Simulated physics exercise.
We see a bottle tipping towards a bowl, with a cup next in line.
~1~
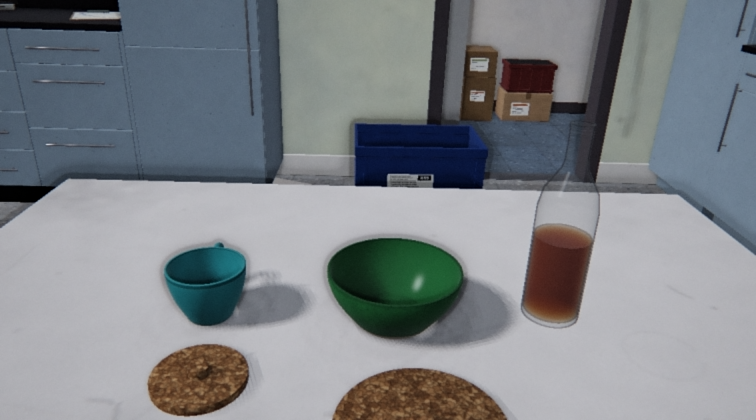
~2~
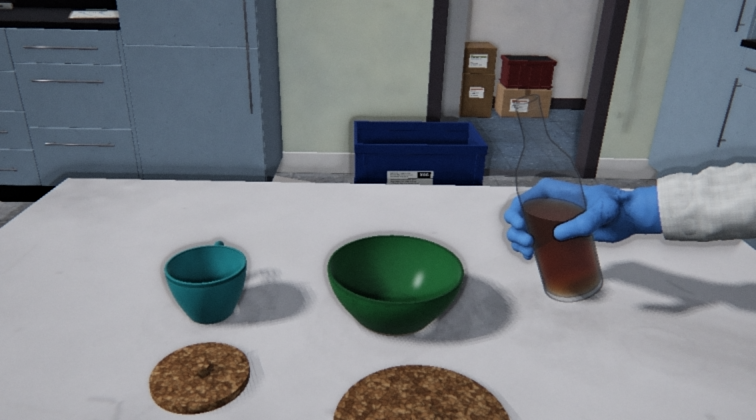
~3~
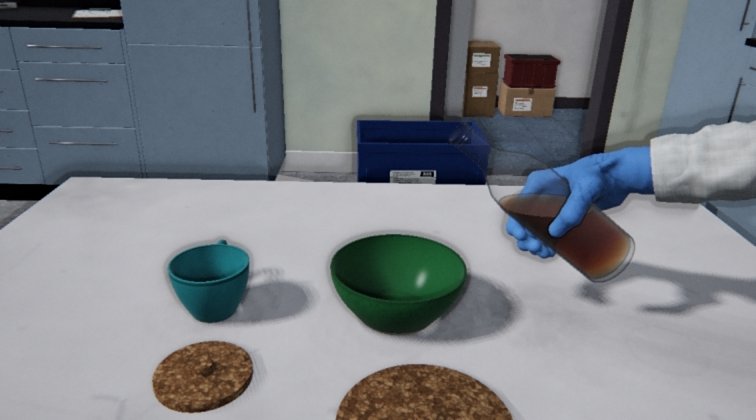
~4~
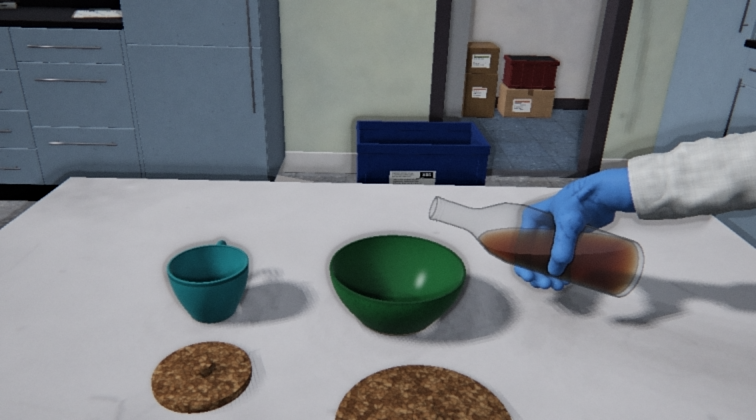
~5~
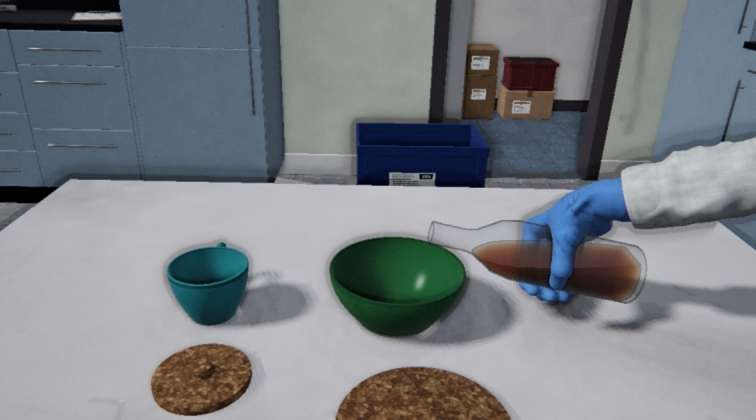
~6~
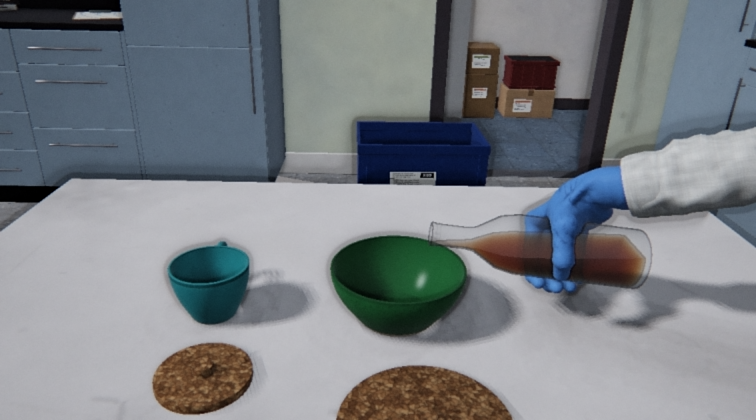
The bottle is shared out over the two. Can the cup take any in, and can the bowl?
The cup catches it; the bowl catches it.
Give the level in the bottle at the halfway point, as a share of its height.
Roughly 20 per cent.
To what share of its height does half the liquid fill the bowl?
Near 35 in a hundred.
A moment on, the tea goes into the bowl.
Further on, the tea goes into the cup.
When it is over, the bowl has its share inside; the cup has its share inside.
